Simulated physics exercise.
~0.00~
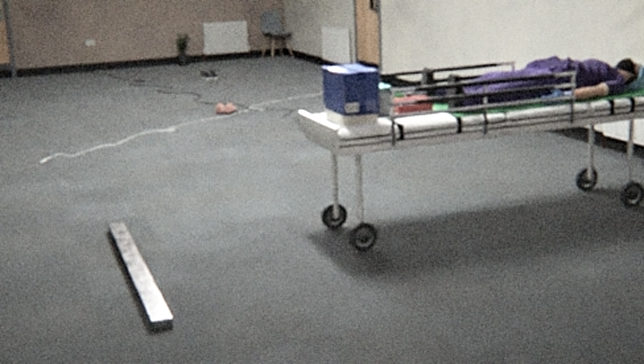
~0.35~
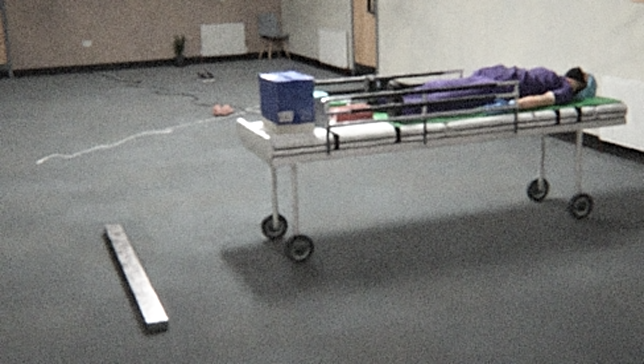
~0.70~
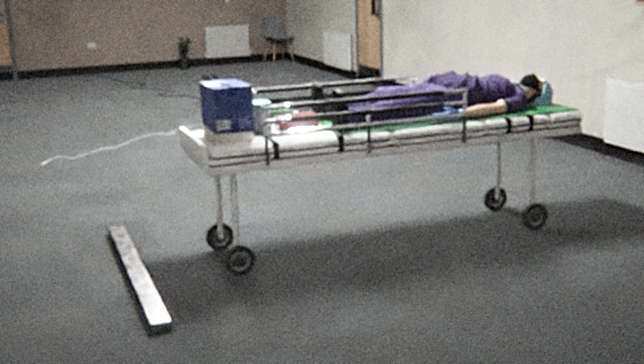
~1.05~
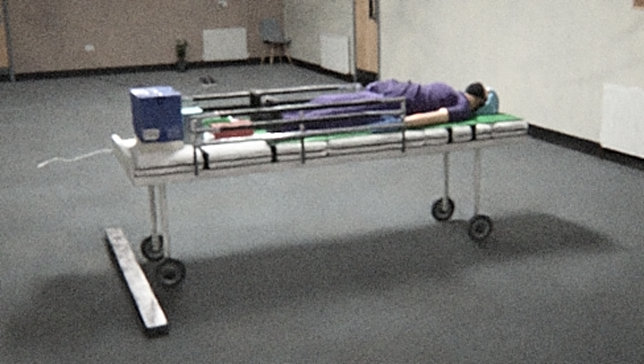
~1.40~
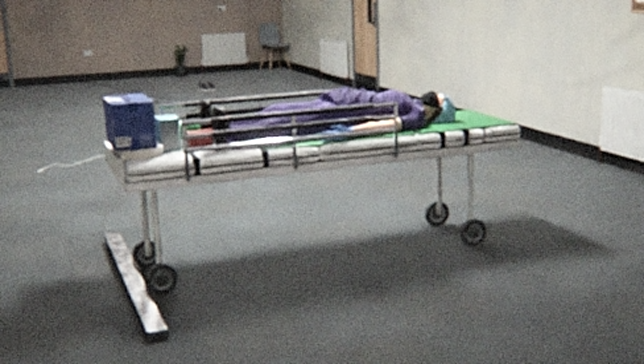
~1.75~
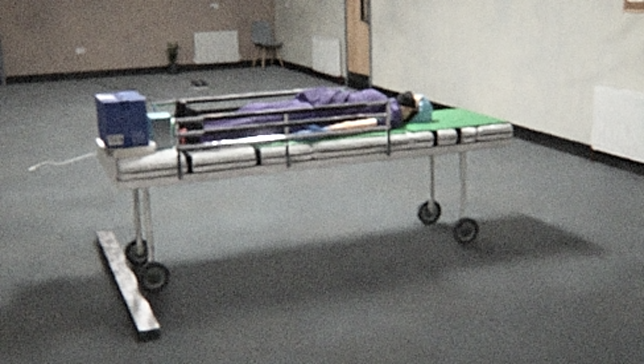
A person in purple lay on a long ward trolley as it rolled left across the grey floor, then stopped at a metal sill. The person slid a little toward the blue box at the front, which stayed in place.
